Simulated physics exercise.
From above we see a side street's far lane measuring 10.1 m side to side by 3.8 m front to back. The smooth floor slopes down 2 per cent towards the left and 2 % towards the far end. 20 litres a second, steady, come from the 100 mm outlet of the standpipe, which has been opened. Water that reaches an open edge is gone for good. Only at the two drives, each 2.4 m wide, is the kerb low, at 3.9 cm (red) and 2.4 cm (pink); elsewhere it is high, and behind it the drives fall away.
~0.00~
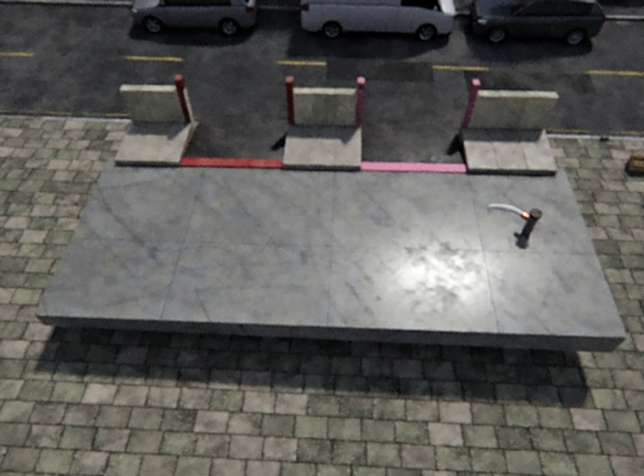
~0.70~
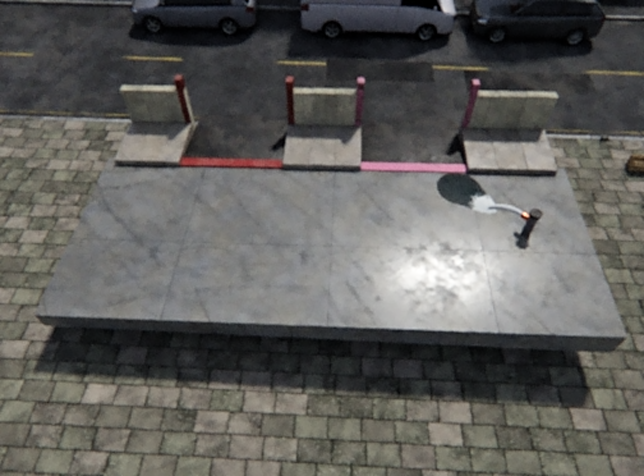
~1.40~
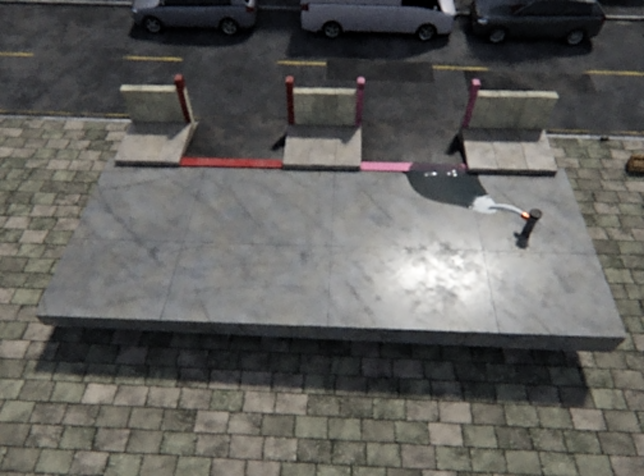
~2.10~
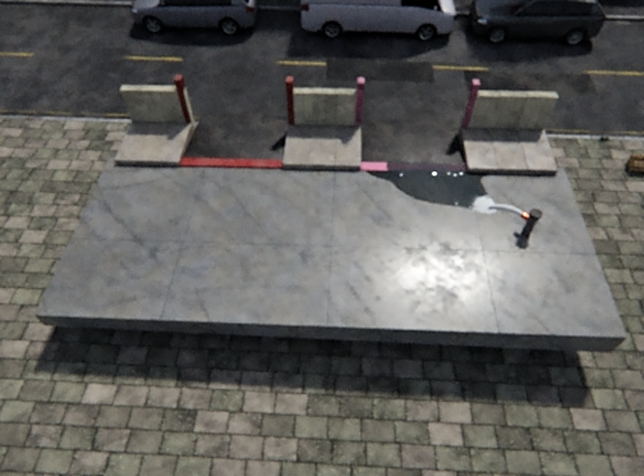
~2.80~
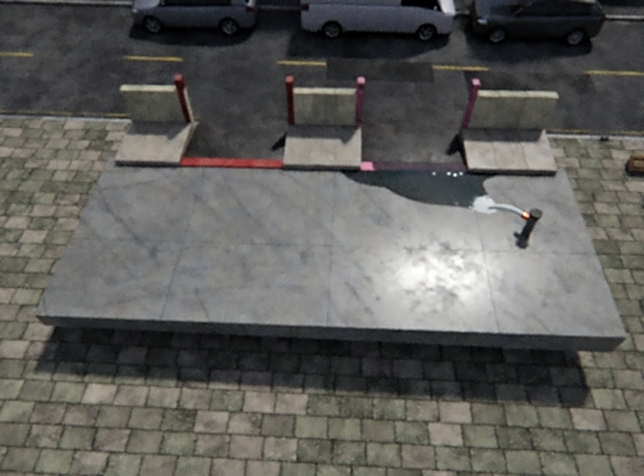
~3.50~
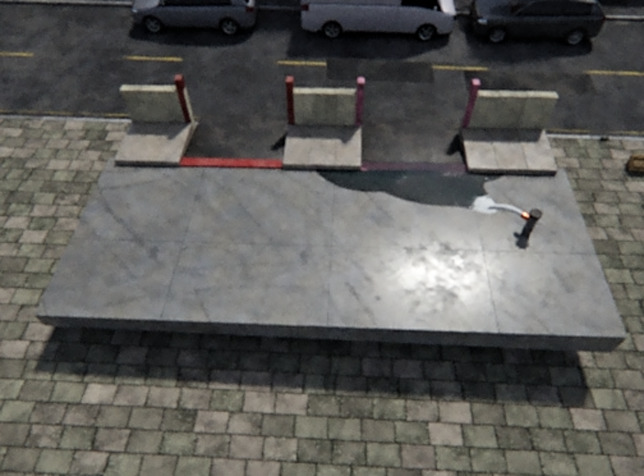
At the start, a thin jet of water spurts from a small dark standpipe on the right of a dry grey slab. A dark wet patch forms, reaches the far edge beside the pink strip, then spreads steadily leftward along that edge until it lies behind the middle block, while the jet keeps running.
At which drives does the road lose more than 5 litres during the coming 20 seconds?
Red drive: No, pink drive: Yes.
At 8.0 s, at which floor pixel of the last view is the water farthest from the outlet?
You'll find it close to (185, 166) in the last picture.
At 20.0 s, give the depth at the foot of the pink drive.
Depth: Approx. 2.5 cm.
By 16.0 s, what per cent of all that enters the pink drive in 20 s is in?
Some 80 per cent by then.
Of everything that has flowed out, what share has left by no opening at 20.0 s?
Something like 38 percent.
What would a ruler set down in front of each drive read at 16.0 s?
Depths in centimetres: Red 2.5, pink 2.5.
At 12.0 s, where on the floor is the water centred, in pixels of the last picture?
Roughly (309, 180) in the last view.
After 5.0 s water covers 10 % of the floor and is deepest (5 cm) near (428, 172); red drive not reached, pink drive 2.7 cm at the lowered kerb, 31 L in.
After 8.0 s water covers 15 % of the floor and is deepest (5 cm) near (428, 172); red drive 1.8 cm at the lowered kerb, 0 L in, pink drive 2.7 cm at the lowered kerb, 59 L in.
After 12.0 s water covers 20 % of the floor and is deepest (5 cm) near (428, 172); red drive 2.4 cm at the lowered kerb, 0 L in, pink drive 2.7 cm at the lowered kerb, 97 L in.
After 16.0 s water covers 25 % of the floor and is deepest (5 cm) near (428, 172); red drive 2.4 cm at the lowered kerb, 0 L in, pink drive 2.7 cm at the lowered kerb, 134 L in.
After 20.0 s water covers 25 % of the floor and is deepest (5 cm) near (428, 172); red drive 2.4 cm at the lowered kerb, 0 L in, pink drive 2.7 cm at the lowered kerb, 172 L in.
